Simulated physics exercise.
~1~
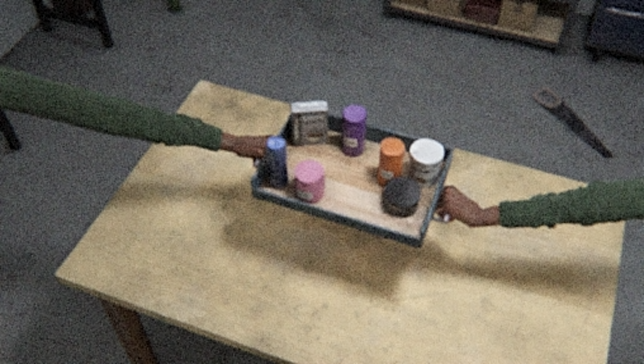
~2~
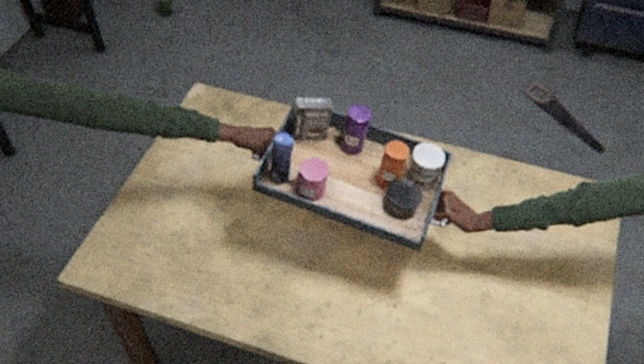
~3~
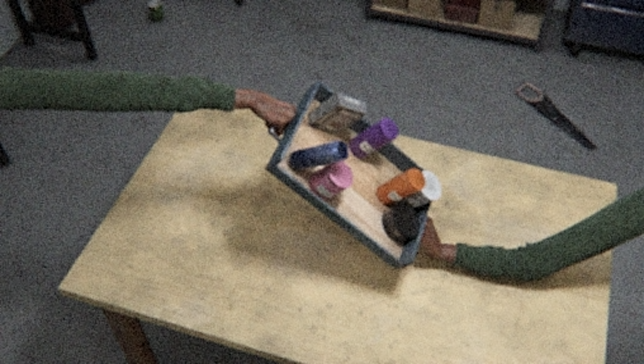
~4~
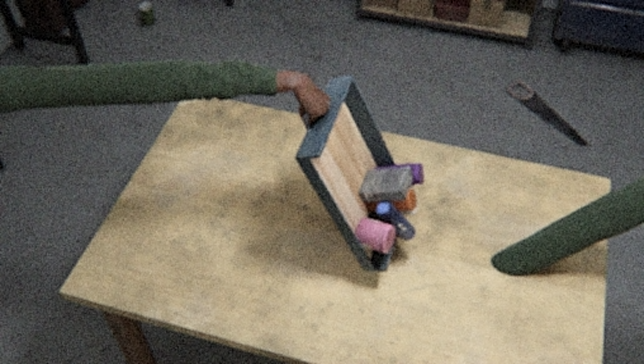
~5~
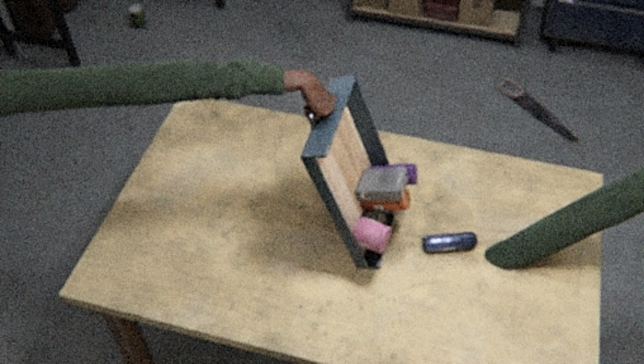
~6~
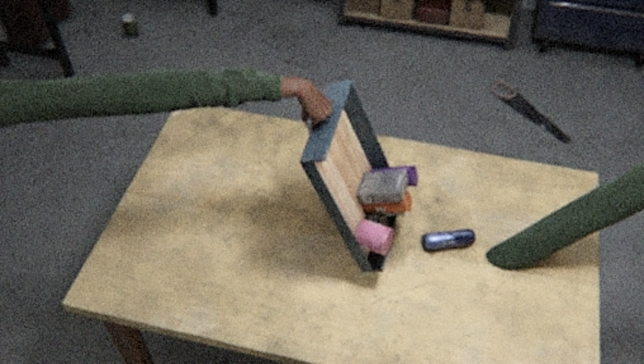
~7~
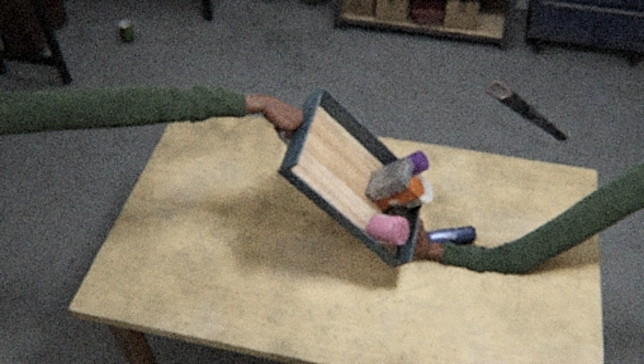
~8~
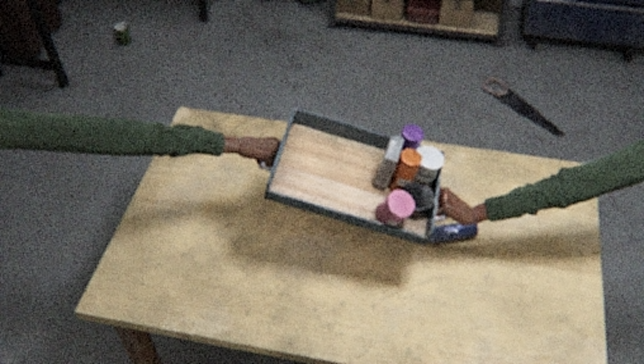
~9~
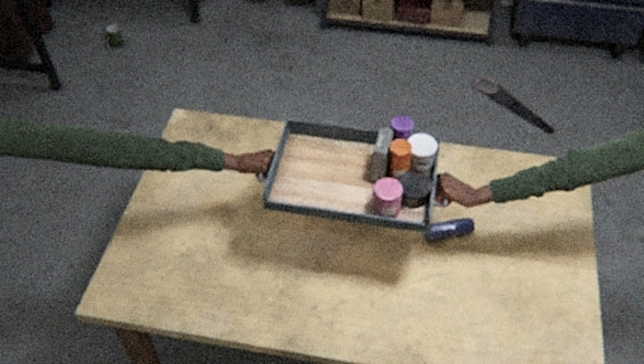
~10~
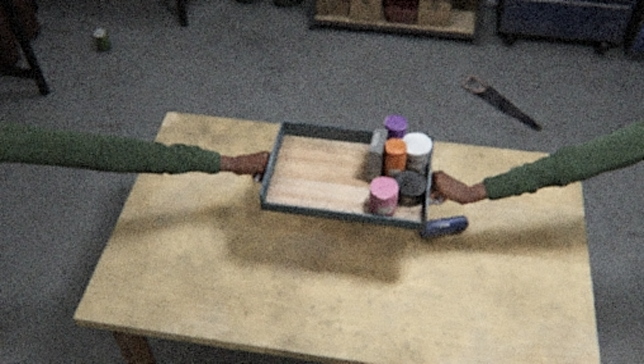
Two hands tipped a crate of small containers steeply down to the right above a wooden table, and the contents slid to the low end as a blue can fell out; levelled again, the crate still held the rest, bunched at the right.
